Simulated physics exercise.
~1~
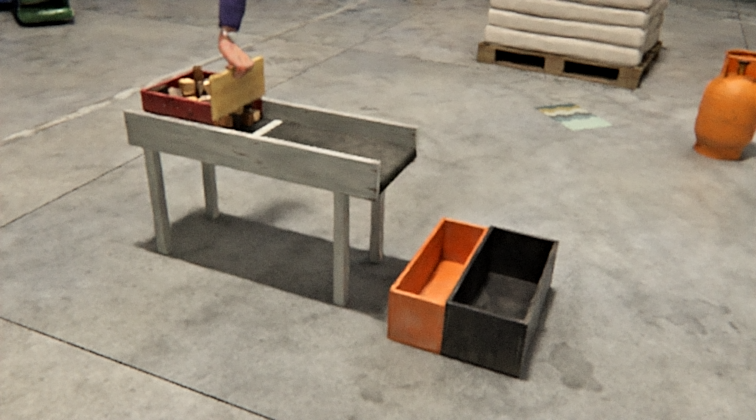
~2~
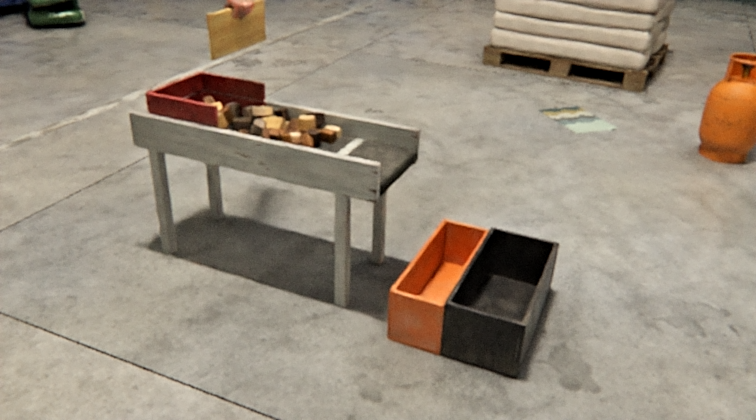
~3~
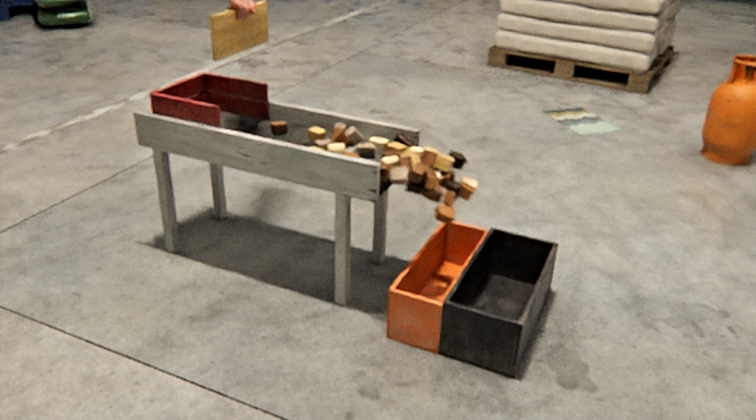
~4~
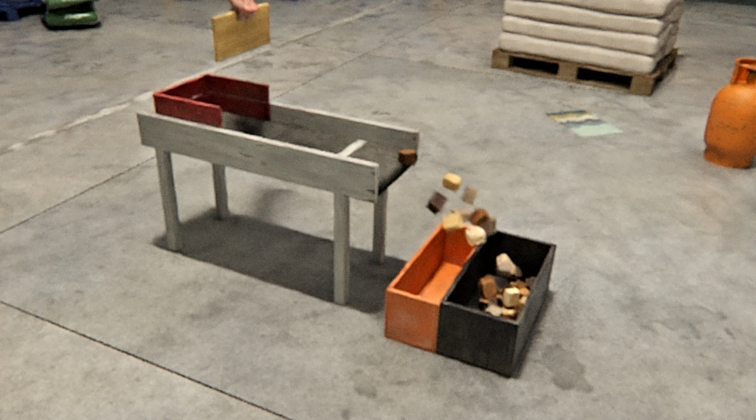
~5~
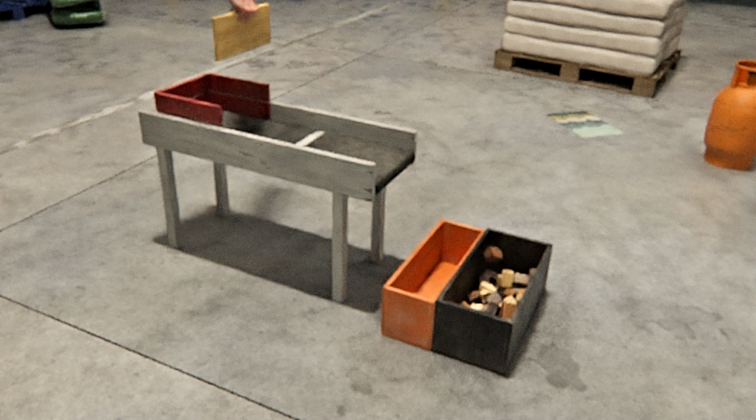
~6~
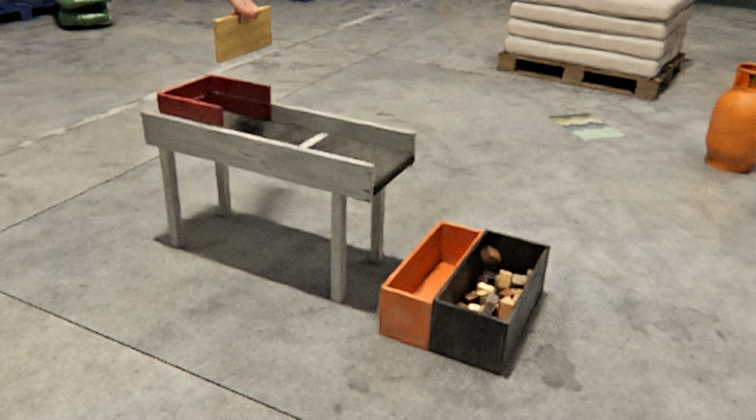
A heap of small wooden blocks, let loose from a red pen when a hand lifted its wooden gate, travelled right along a raised grey belt, spilled off the end in a loose stream, and landed in the black tote, leaving the orange one looking empty.
